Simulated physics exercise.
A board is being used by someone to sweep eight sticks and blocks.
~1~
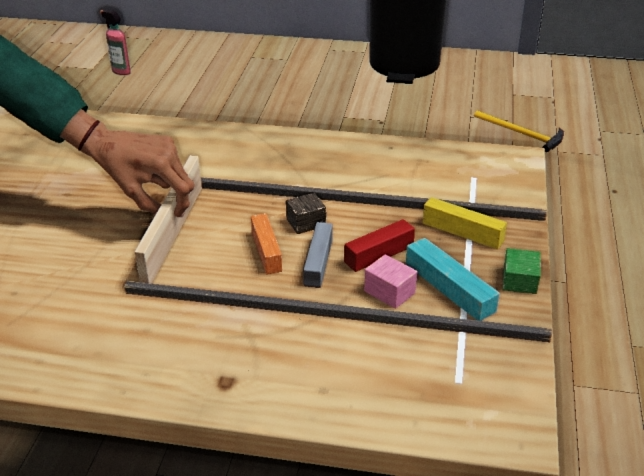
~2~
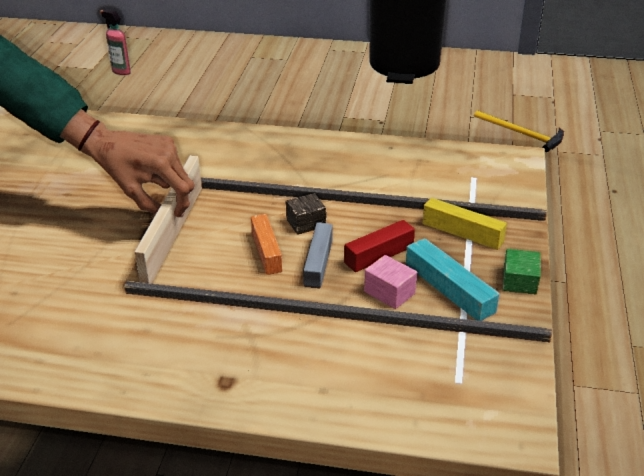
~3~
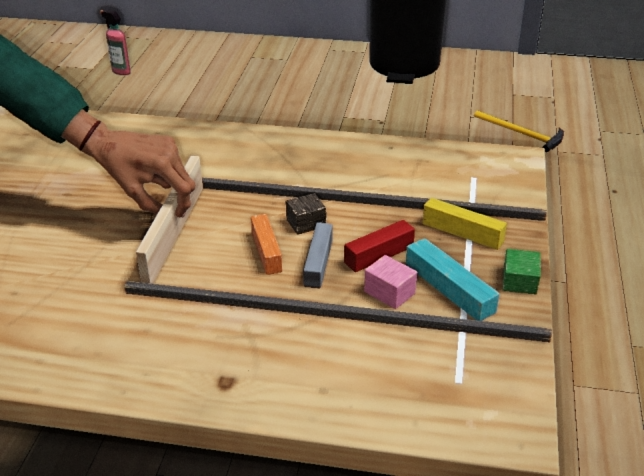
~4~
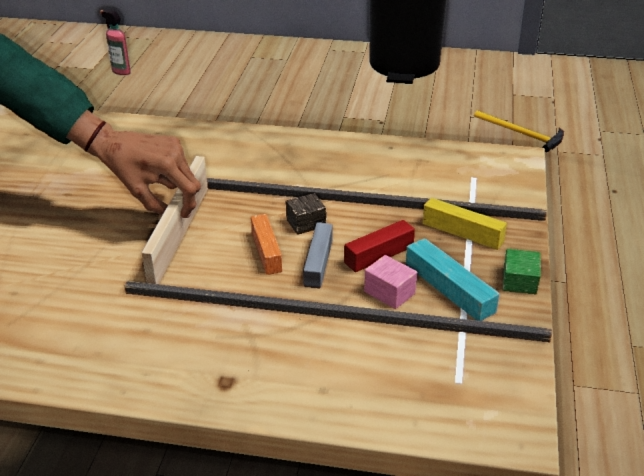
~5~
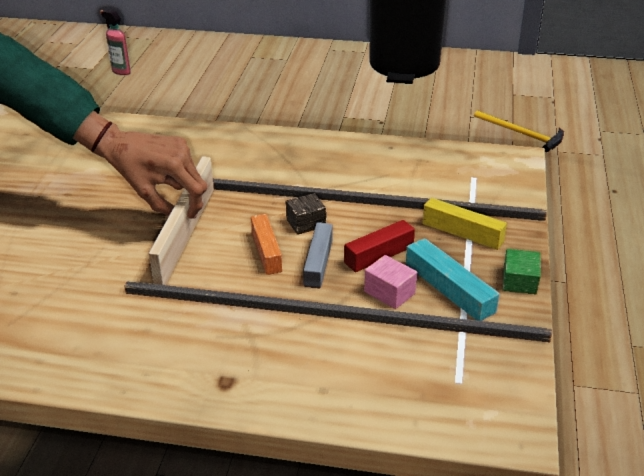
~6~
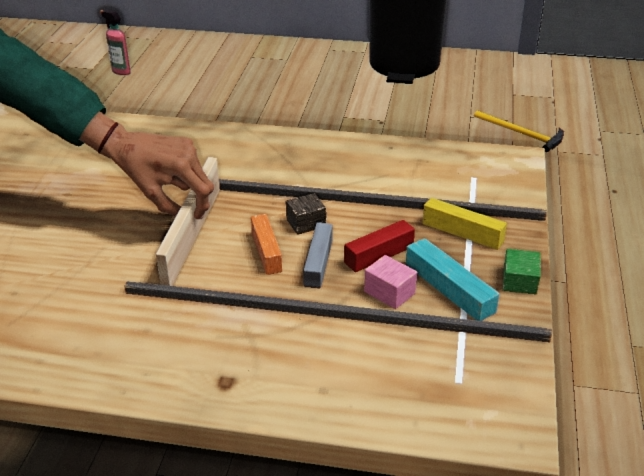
A pale wooden tabletop above a plank floor is seen from a raised, fixed viewpoint. Between two dark rails lie an orange bar, a black block and a grey stick, then red, pink, turquoise and yellow pieces near a white tape line, with a green block farthest right. A green-sleeved hand holds an upright board at the left, barely moving at first, then slides it slightly rightward, touching none of the pieces.
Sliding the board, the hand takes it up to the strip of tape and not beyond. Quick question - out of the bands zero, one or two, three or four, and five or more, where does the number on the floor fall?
In this one, one or two spill over.
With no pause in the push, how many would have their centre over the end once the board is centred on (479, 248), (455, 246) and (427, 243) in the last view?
Place by place: 2, 1 and 0.
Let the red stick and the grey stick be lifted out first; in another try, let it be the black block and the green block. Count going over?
Count: 0 (first case); 0 (second).
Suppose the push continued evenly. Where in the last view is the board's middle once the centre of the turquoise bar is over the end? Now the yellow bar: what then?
First one: Around (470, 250). Other one: Around (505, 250).
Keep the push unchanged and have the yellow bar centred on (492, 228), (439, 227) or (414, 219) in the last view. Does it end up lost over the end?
Result per try, in order: Not toppled; not toppled; not toppled.
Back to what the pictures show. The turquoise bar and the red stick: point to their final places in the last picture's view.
The first sits around (547, 286), while the other sits around (513, 250).
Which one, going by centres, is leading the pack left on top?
The turquoise bar.
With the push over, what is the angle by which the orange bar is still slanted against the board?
Some 0 degrees.
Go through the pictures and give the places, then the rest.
In the first picture, green block (522, 271); yellow bar (464, 223); turquoise bar (451, 278); board (171, 217); tape (467, 265).
In the second picture, yellow bar (464, 223); black block (306, 214).
In the third picture, turquoise bar (451, 278); grey stick (319, 254).
In the fourth picture, green block (522, 271); orange bar (266, 243).
In the fifth picture, yellow bar (464, 223); pink block (390, 282).
In the sixth picture, green block (522, 271); yellow bar (464, 223); turquoise bar (451, 278); board (191, 219); tape (467, 265).
Soon after, none off yet; green block at rest near (522, 271); yellow bar at rest near (464, 223); turquoise bar at rest near (451, 278).
In the end, the number that fall off is one or two; gone, green block.
